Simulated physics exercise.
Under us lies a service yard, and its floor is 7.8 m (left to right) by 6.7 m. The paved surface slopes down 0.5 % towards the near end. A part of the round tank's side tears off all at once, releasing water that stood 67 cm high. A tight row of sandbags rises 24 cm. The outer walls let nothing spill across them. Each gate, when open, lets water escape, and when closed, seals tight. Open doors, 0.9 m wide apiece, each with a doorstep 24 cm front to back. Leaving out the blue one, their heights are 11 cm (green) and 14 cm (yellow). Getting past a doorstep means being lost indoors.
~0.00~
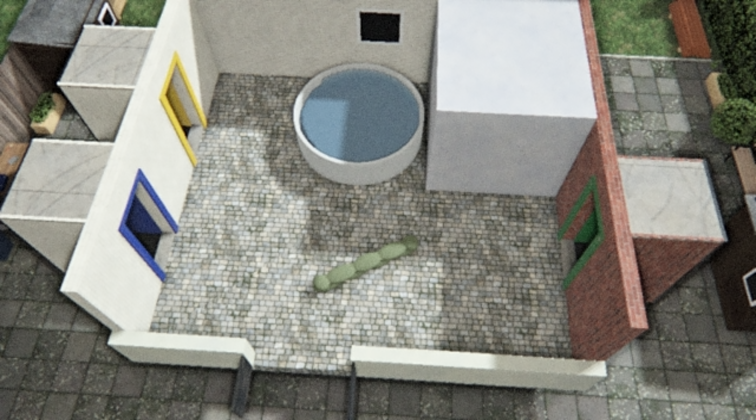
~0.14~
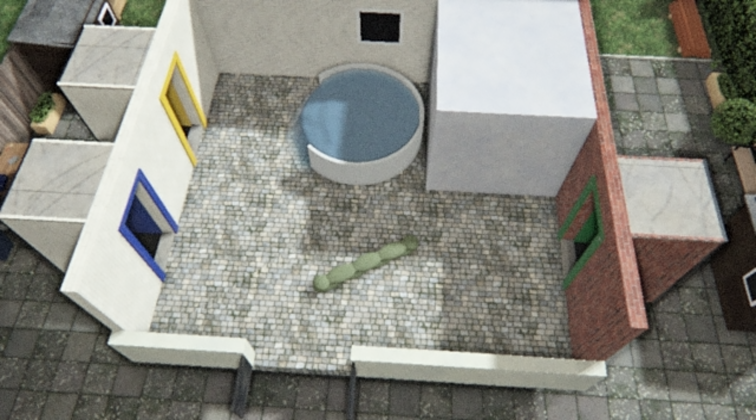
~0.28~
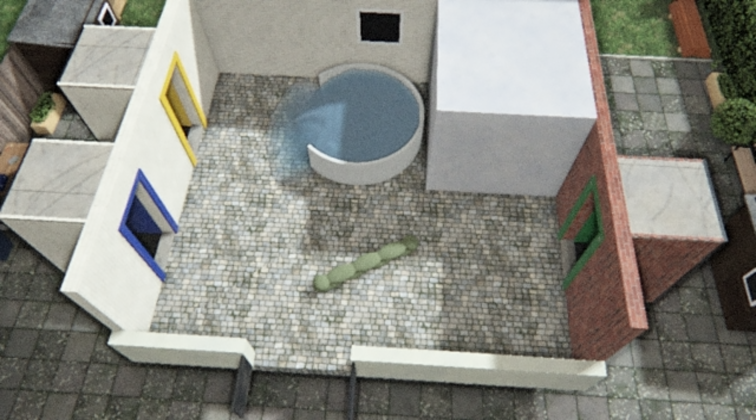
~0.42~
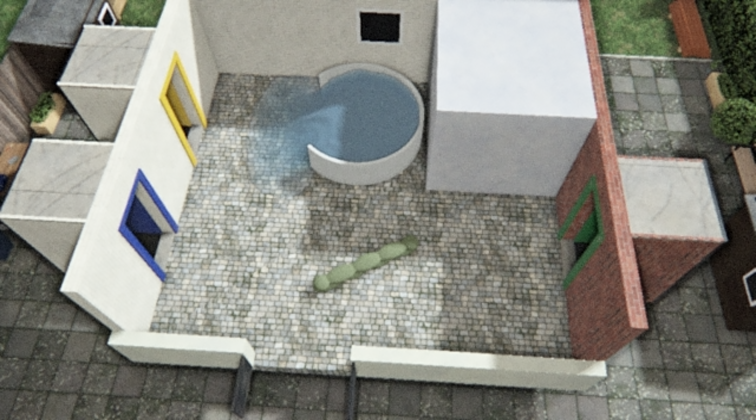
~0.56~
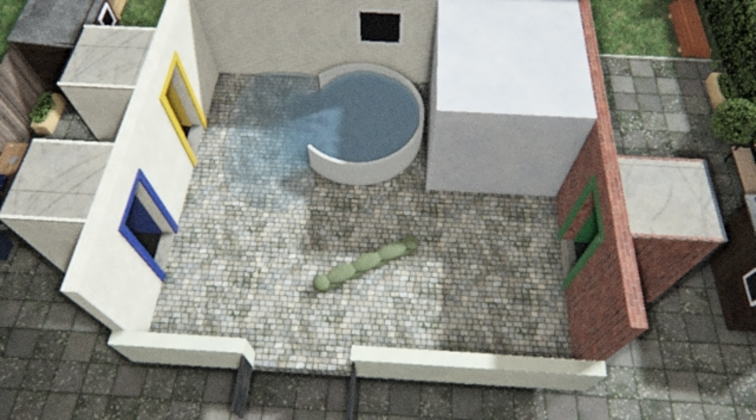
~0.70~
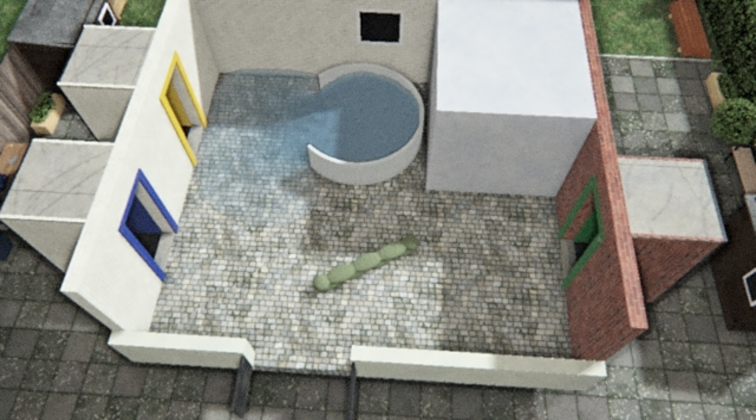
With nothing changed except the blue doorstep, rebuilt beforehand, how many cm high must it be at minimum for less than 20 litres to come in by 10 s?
At least 9.5 cm or so.
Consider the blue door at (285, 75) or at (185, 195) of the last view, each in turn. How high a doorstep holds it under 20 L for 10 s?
In turn: About 20 cm, about 21 cm.
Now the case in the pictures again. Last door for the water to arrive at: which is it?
It would be the green door.
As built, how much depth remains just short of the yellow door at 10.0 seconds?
Some 6.0 cm.
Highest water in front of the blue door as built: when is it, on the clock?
That happens close to 2.4 s on the clock.
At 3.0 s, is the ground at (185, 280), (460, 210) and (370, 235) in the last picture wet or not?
In turn: Wet, dry, dry.
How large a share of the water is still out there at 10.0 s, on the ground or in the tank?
Remaining share: Around 76 %.
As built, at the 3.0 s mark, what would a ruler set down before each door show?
Door by door in cm - green 0, yellow 32, blue 12.
After 1.4 s water covers 30 % of the floor, deepest (44 cm) near (227, 74); 9 cm at the blue door, 0 litres in over its 7 cm doorstep.
After 3.0 s water covers 35 % of the floor, deepest (34 cm) near (198, 152); 12 cm at the blue door, 13 litres in over its 7 cm doorstep.
After 10.0 s water covers 95 % of the floor, deepest (13 cm) near (146, 345); 11 cm at the blue door, 54 litres in over its 7 cm doorstep.
At the blue door as built, the water arrived by 1.3 s and peaked near 12 cm at 2.4 s.
Run again over the same 10 s with other heights there, 31 litres in over 8.5 cm, 5 litres over 12 cm. The limit of 20 litres is kept from about 9.5 cm up.
